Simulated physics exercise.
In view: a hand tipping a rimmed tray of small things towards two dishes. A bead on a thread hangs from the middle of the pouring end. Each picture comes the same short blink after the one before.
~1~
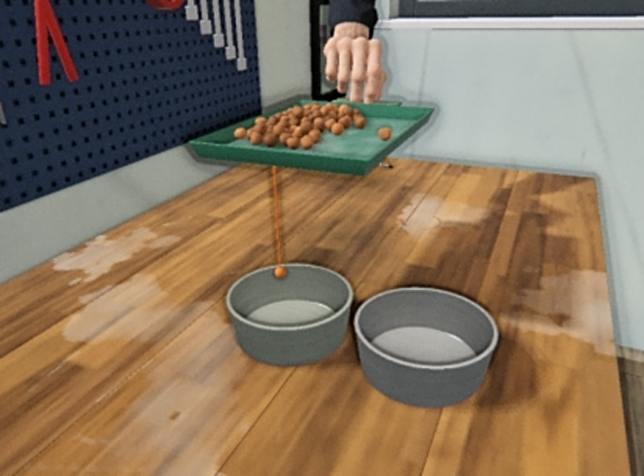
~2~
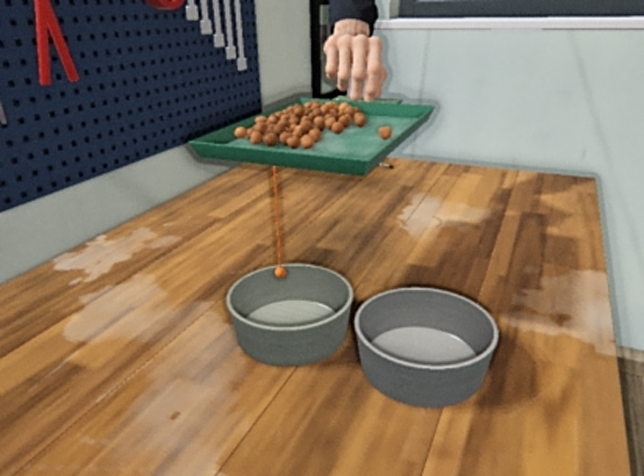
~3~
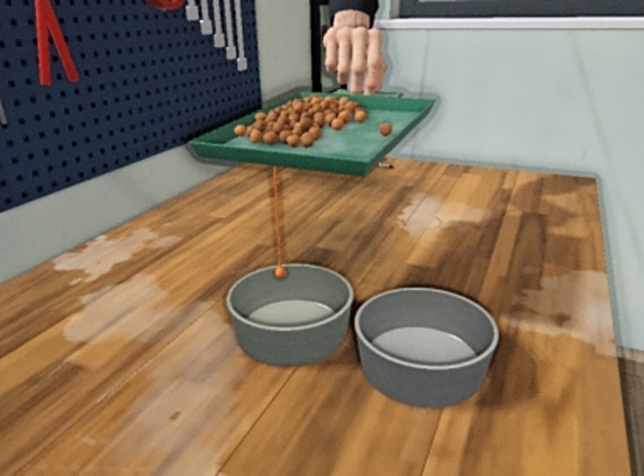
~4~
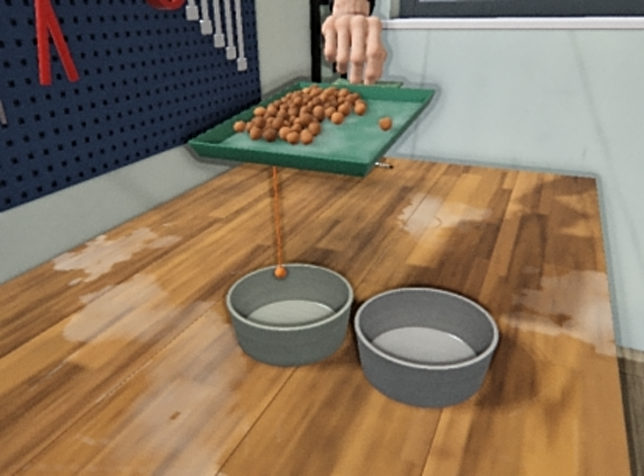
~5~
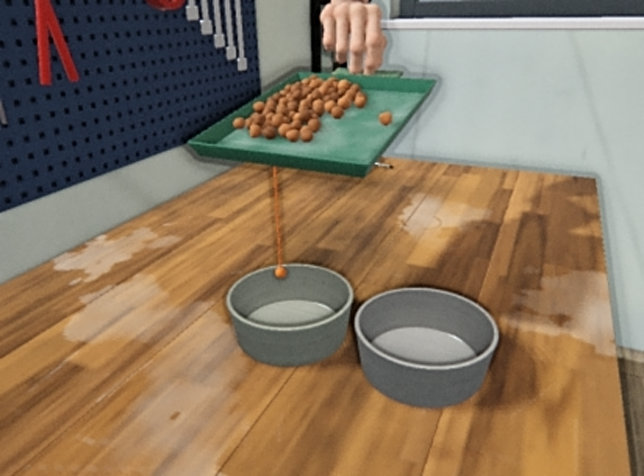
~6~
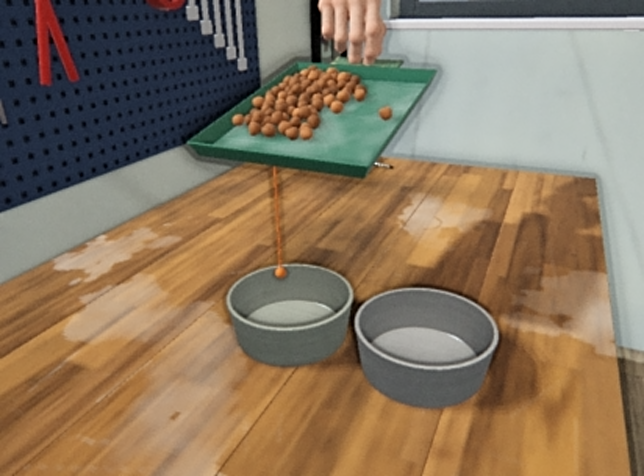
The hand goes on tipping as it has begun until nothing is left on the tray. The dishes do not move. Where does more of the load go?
Fuller: The left dish.
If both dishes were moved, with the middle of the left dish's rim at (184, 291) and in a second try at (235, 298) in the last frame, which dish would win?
In turn: The right one; the left-hand dish.
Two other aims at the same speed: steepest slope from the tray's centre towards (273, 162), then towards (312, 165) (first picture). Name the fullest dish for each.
The first try: The dish on the left. The second: The dish on the left.
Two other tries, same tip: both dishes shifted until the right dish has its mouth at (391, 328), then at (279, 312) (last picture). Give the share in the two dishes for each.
Roughly 70 per cent, and 70 per cent.
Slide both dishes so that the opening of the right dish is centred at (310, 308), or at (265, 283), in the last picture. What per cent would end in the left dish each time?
In turn 20 and 0 in a hundred.
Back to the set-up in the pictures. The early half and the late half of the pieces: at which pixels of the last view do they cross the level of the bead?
Around (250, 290) and then (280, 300).
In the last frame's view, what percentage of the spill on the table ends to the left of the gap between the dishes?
Roughly 90 in a hundred.
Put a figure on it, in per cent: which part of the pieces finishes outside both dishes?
Roughly 50 in a hundred.
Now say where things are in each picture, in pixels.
In the first picture, corners of the pouring end near (198, 141) and (364, 158), level; middle of the load near (307, 123), hazelnuts; left dish near (260, 343); right dish near (405, 382); bead on its thread near (281, 272).
In the second picture, corners of the pouring end near (198, 141) and (364, 158), level; middle of the load near (307, 121).
In the third picture, corners of the pouring end near (198, 141) and (364, 159), tipped barely, level across its low end; middle of the load near (307, 117).
In the fourth picture, corners of the pouring end near (197, 140) and (364, 159), tipped a little, level across its low end; middle of the load near (306, 110).
In the fifth picture, corners of the pouring end near (197, 140) and (364, 160), tipped a little, level across its low end; middle of the load near (306, 104).
In the sixth picture, corners of the pouring end near (196, 140) and (363, 162), tipped a little, level across its low end; middle of the load near (305, 97); left dish near (260, 343); right dish near (405, 382).
Shortly afterwards, tray tipped steeply; all but a few on the tray; only a few in the left dish; a little in the air.
Next, tray tipped right over; near a quarter on the tray; a little in the right dish; near a quarter in the left dish; near a quarter outside both; near a quarter in the air.
Some moments later, tray tipped past a quarter turn; a little in the right dish; near half in the left dish; near half outside both.
In the end, tray tipped past a quarter turn; a little in the right dish; near half in the left dish; near half outside both.
